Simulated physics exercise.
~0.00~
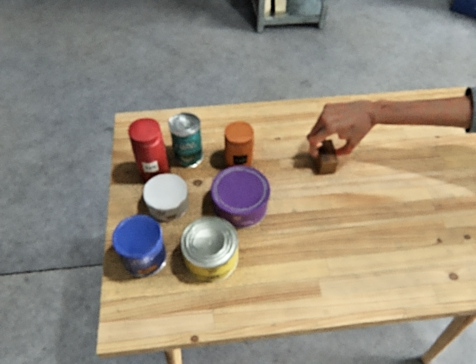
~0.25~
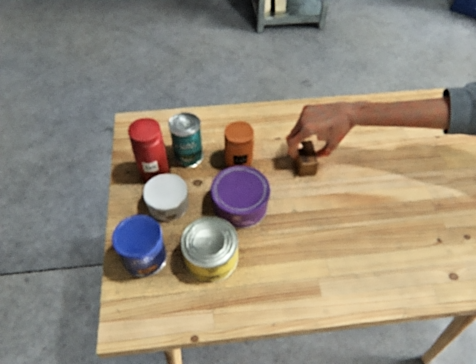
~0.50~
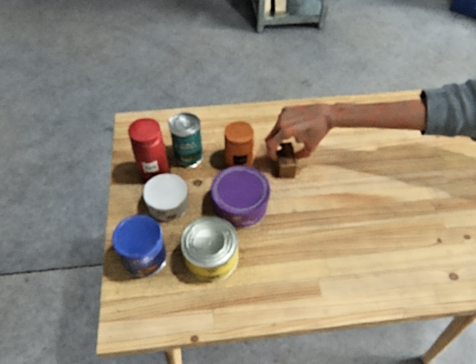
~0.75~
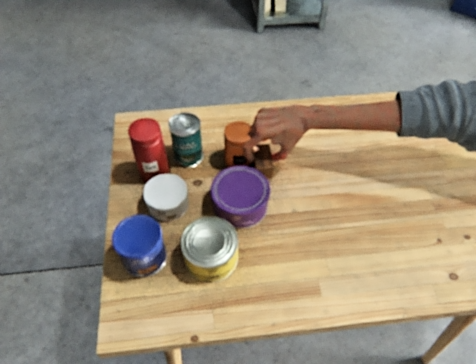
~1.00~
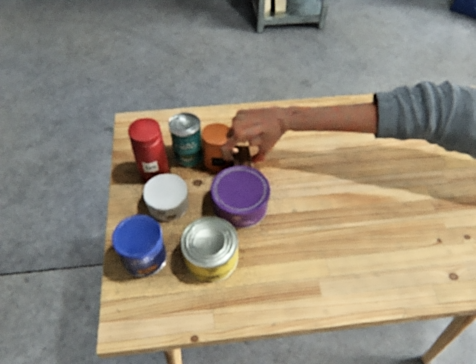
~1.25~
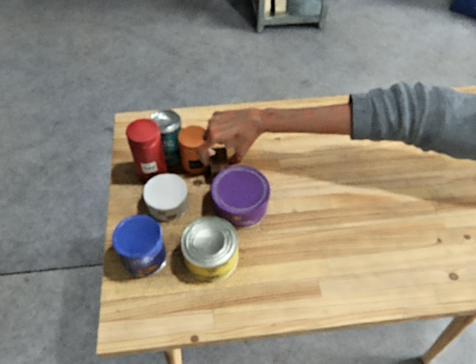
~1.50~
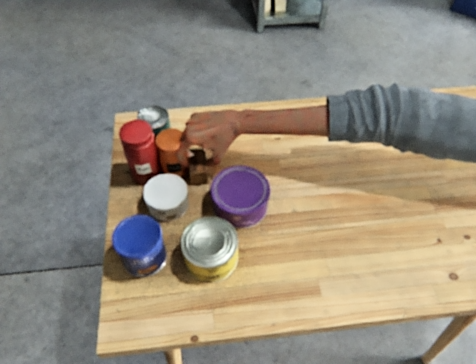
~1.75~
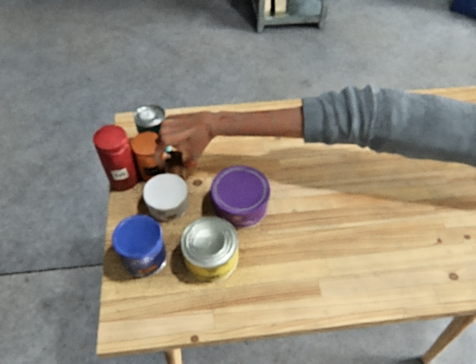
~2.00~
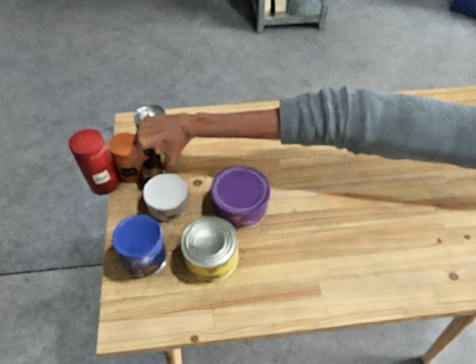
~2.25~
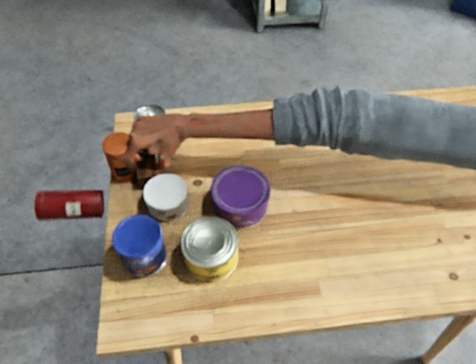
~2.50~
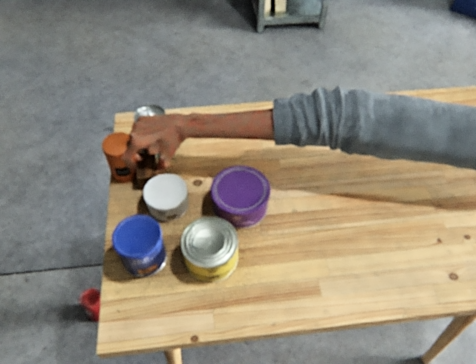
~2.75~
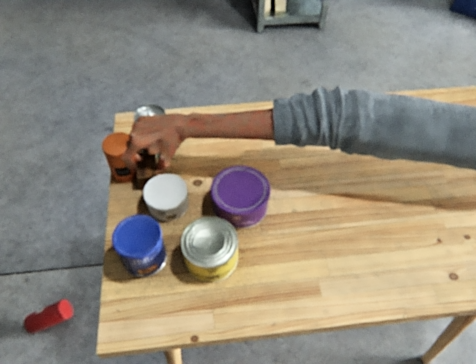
On a wooden table, a hand sliding a small block leftward into tins and jars until the red jar falls to the floor.
